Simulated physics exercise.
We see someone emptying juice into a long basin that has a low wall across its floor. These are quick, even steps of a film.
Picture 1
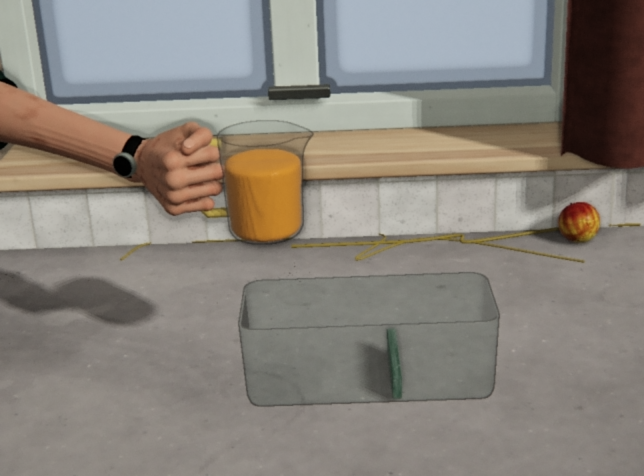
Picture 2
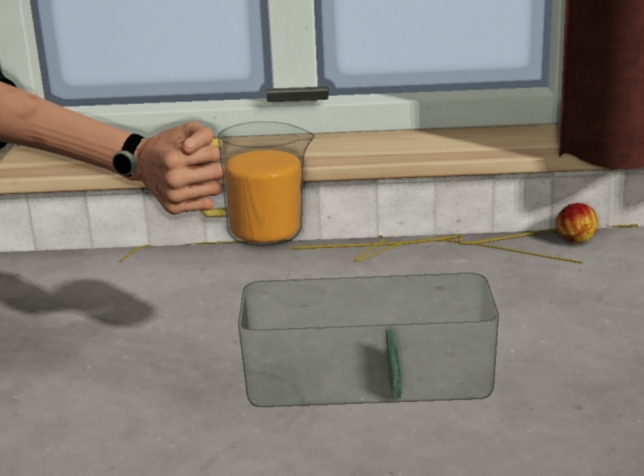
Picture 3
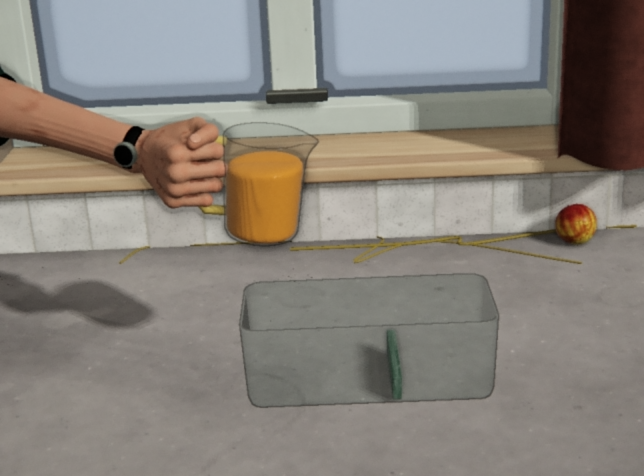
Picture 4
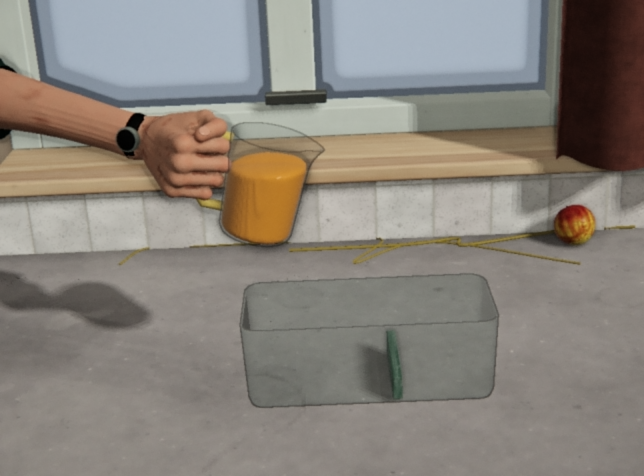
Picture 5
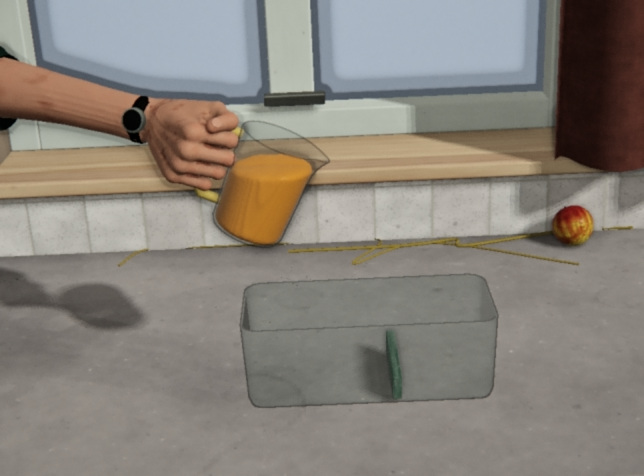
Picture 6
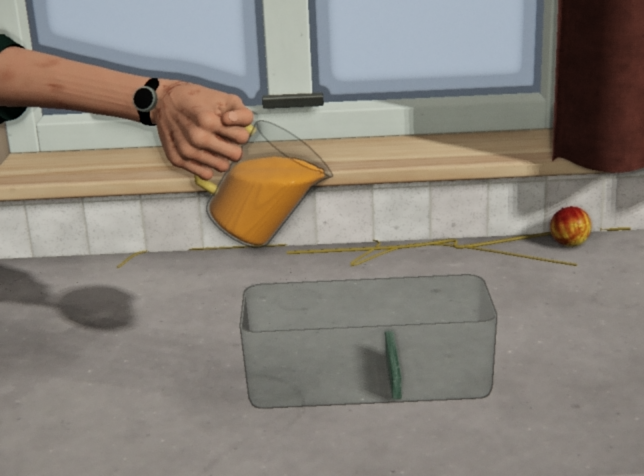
A hand gripped a clear jug of orange juice and gradually tilted it to the right above a long, see-through basin, the juice inside sliding up toward the rim on that side.
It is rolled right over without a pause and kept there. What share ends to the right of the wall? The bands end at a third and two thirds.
The share right of the wall is less than a third.
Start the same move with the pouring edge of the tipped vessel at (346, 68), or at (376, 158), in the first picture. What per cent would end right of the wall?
About 75 and 80 per cent.
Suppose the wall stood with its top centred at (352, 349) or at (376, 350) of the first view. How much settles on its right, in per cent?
The first gives 85 %, the second 55 %.
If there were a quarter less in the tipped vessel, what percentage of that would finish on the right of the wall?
It comes to 5 per cent or so.
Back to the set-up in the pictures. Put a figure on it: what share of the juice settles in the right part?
It comes to 15 per cent or so.
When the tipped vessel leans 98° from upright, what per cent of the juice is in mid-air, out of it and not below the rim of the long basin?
Some 30 per cent.
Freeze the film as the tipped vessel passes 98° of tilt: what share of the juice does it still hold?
Near 60 %.
A moment on, the tilt is 98° and 60 per cent is still to pour, 10 is left of the wall and 3 right of it.
Next, the tilt is 121° and 6 per cent is still to pour, 67 is left of the wall and 14 right of it.
Then the tilt is 121° and 0 per cent is still to pour, 75 is left of the wall and 16 right of it.
Later the tilt is 121° and 0 per cent is still to pour, 76 is left of the wall and 17 right of it.
Finally, 76 per cent lies left of the wall, 16 right of it and 8 outside.
